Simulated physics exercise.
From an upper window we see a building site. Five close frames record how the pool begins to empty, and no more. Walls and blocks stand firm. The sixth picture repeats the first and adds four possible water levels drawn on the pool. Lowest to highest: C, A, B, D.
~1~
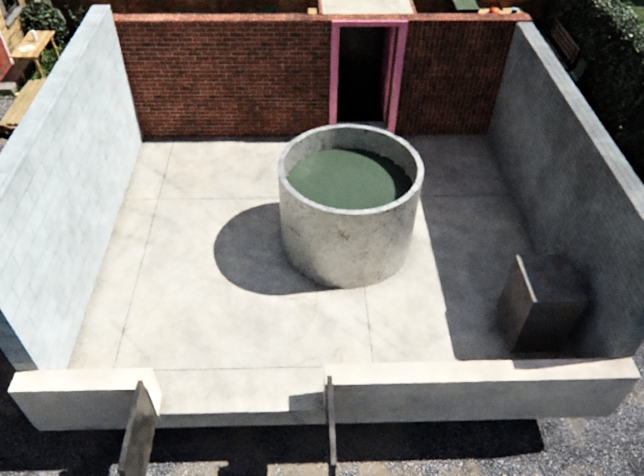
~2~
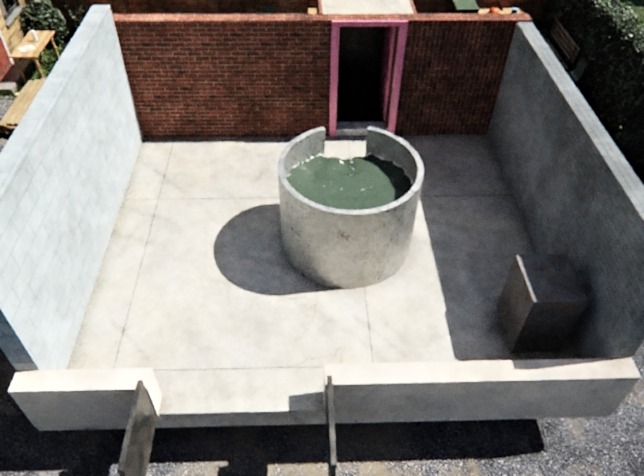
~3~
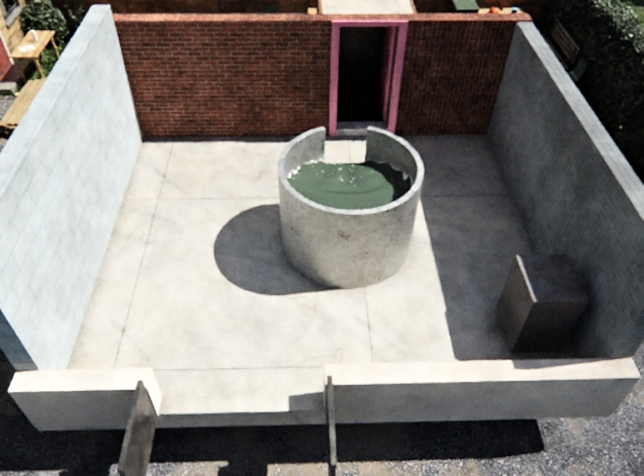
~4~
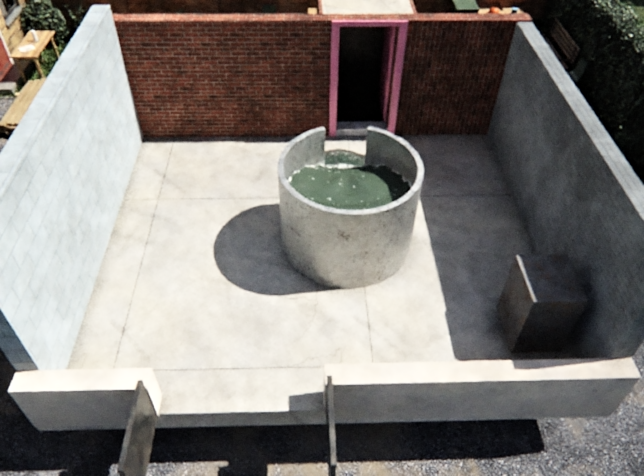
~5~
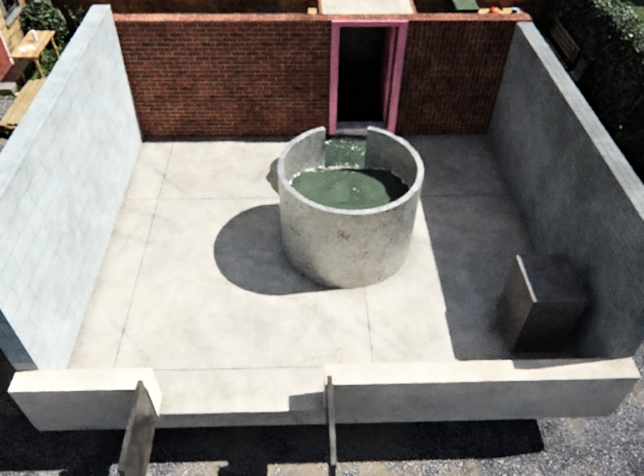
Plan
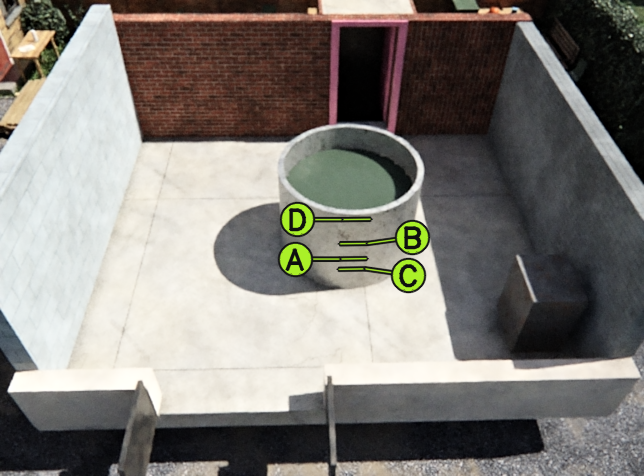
Round concrete pool in a walled yard opening at its back rim, the green water rippling and pouring out toward the pink doorway.
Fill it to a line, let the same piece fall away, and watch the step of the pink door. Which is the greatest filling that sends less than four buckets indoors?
C.
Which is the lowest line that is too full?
Line A.
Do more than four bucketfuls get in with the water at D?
Yes.
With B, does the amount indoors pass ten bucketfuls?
Yes, it does.
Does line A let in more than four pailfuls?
Yes, it does.
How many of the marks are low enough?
One of the four.
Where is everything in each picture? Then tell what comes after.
In the first frame, water in the pool at rest, its middle at (349, 186); foot of the pink doorway at (361, 135); open gate at (238, 363).
In the second frame, water covers 1 % of the ground, its front hidden from here.
In the third frame, water covers 2 % of the ground, its front hidden from here.
In the fourth frame, water covers 6 % of the ground, its front hidden from here.
In the fifth frame, water covers 11 % of the ground, its front hidden from here.
In lime, A at (352, 258); B at (354, 243); C at (352, 269); D at (355, 219); from the bottom up C, A, B, D.
For line A, about 9 bucketfuls get in.
For line B, dozens of bucketfuls pour in.
For line C, a bucket or two gets in.
For line D, dozens of bucketfuls pour in.
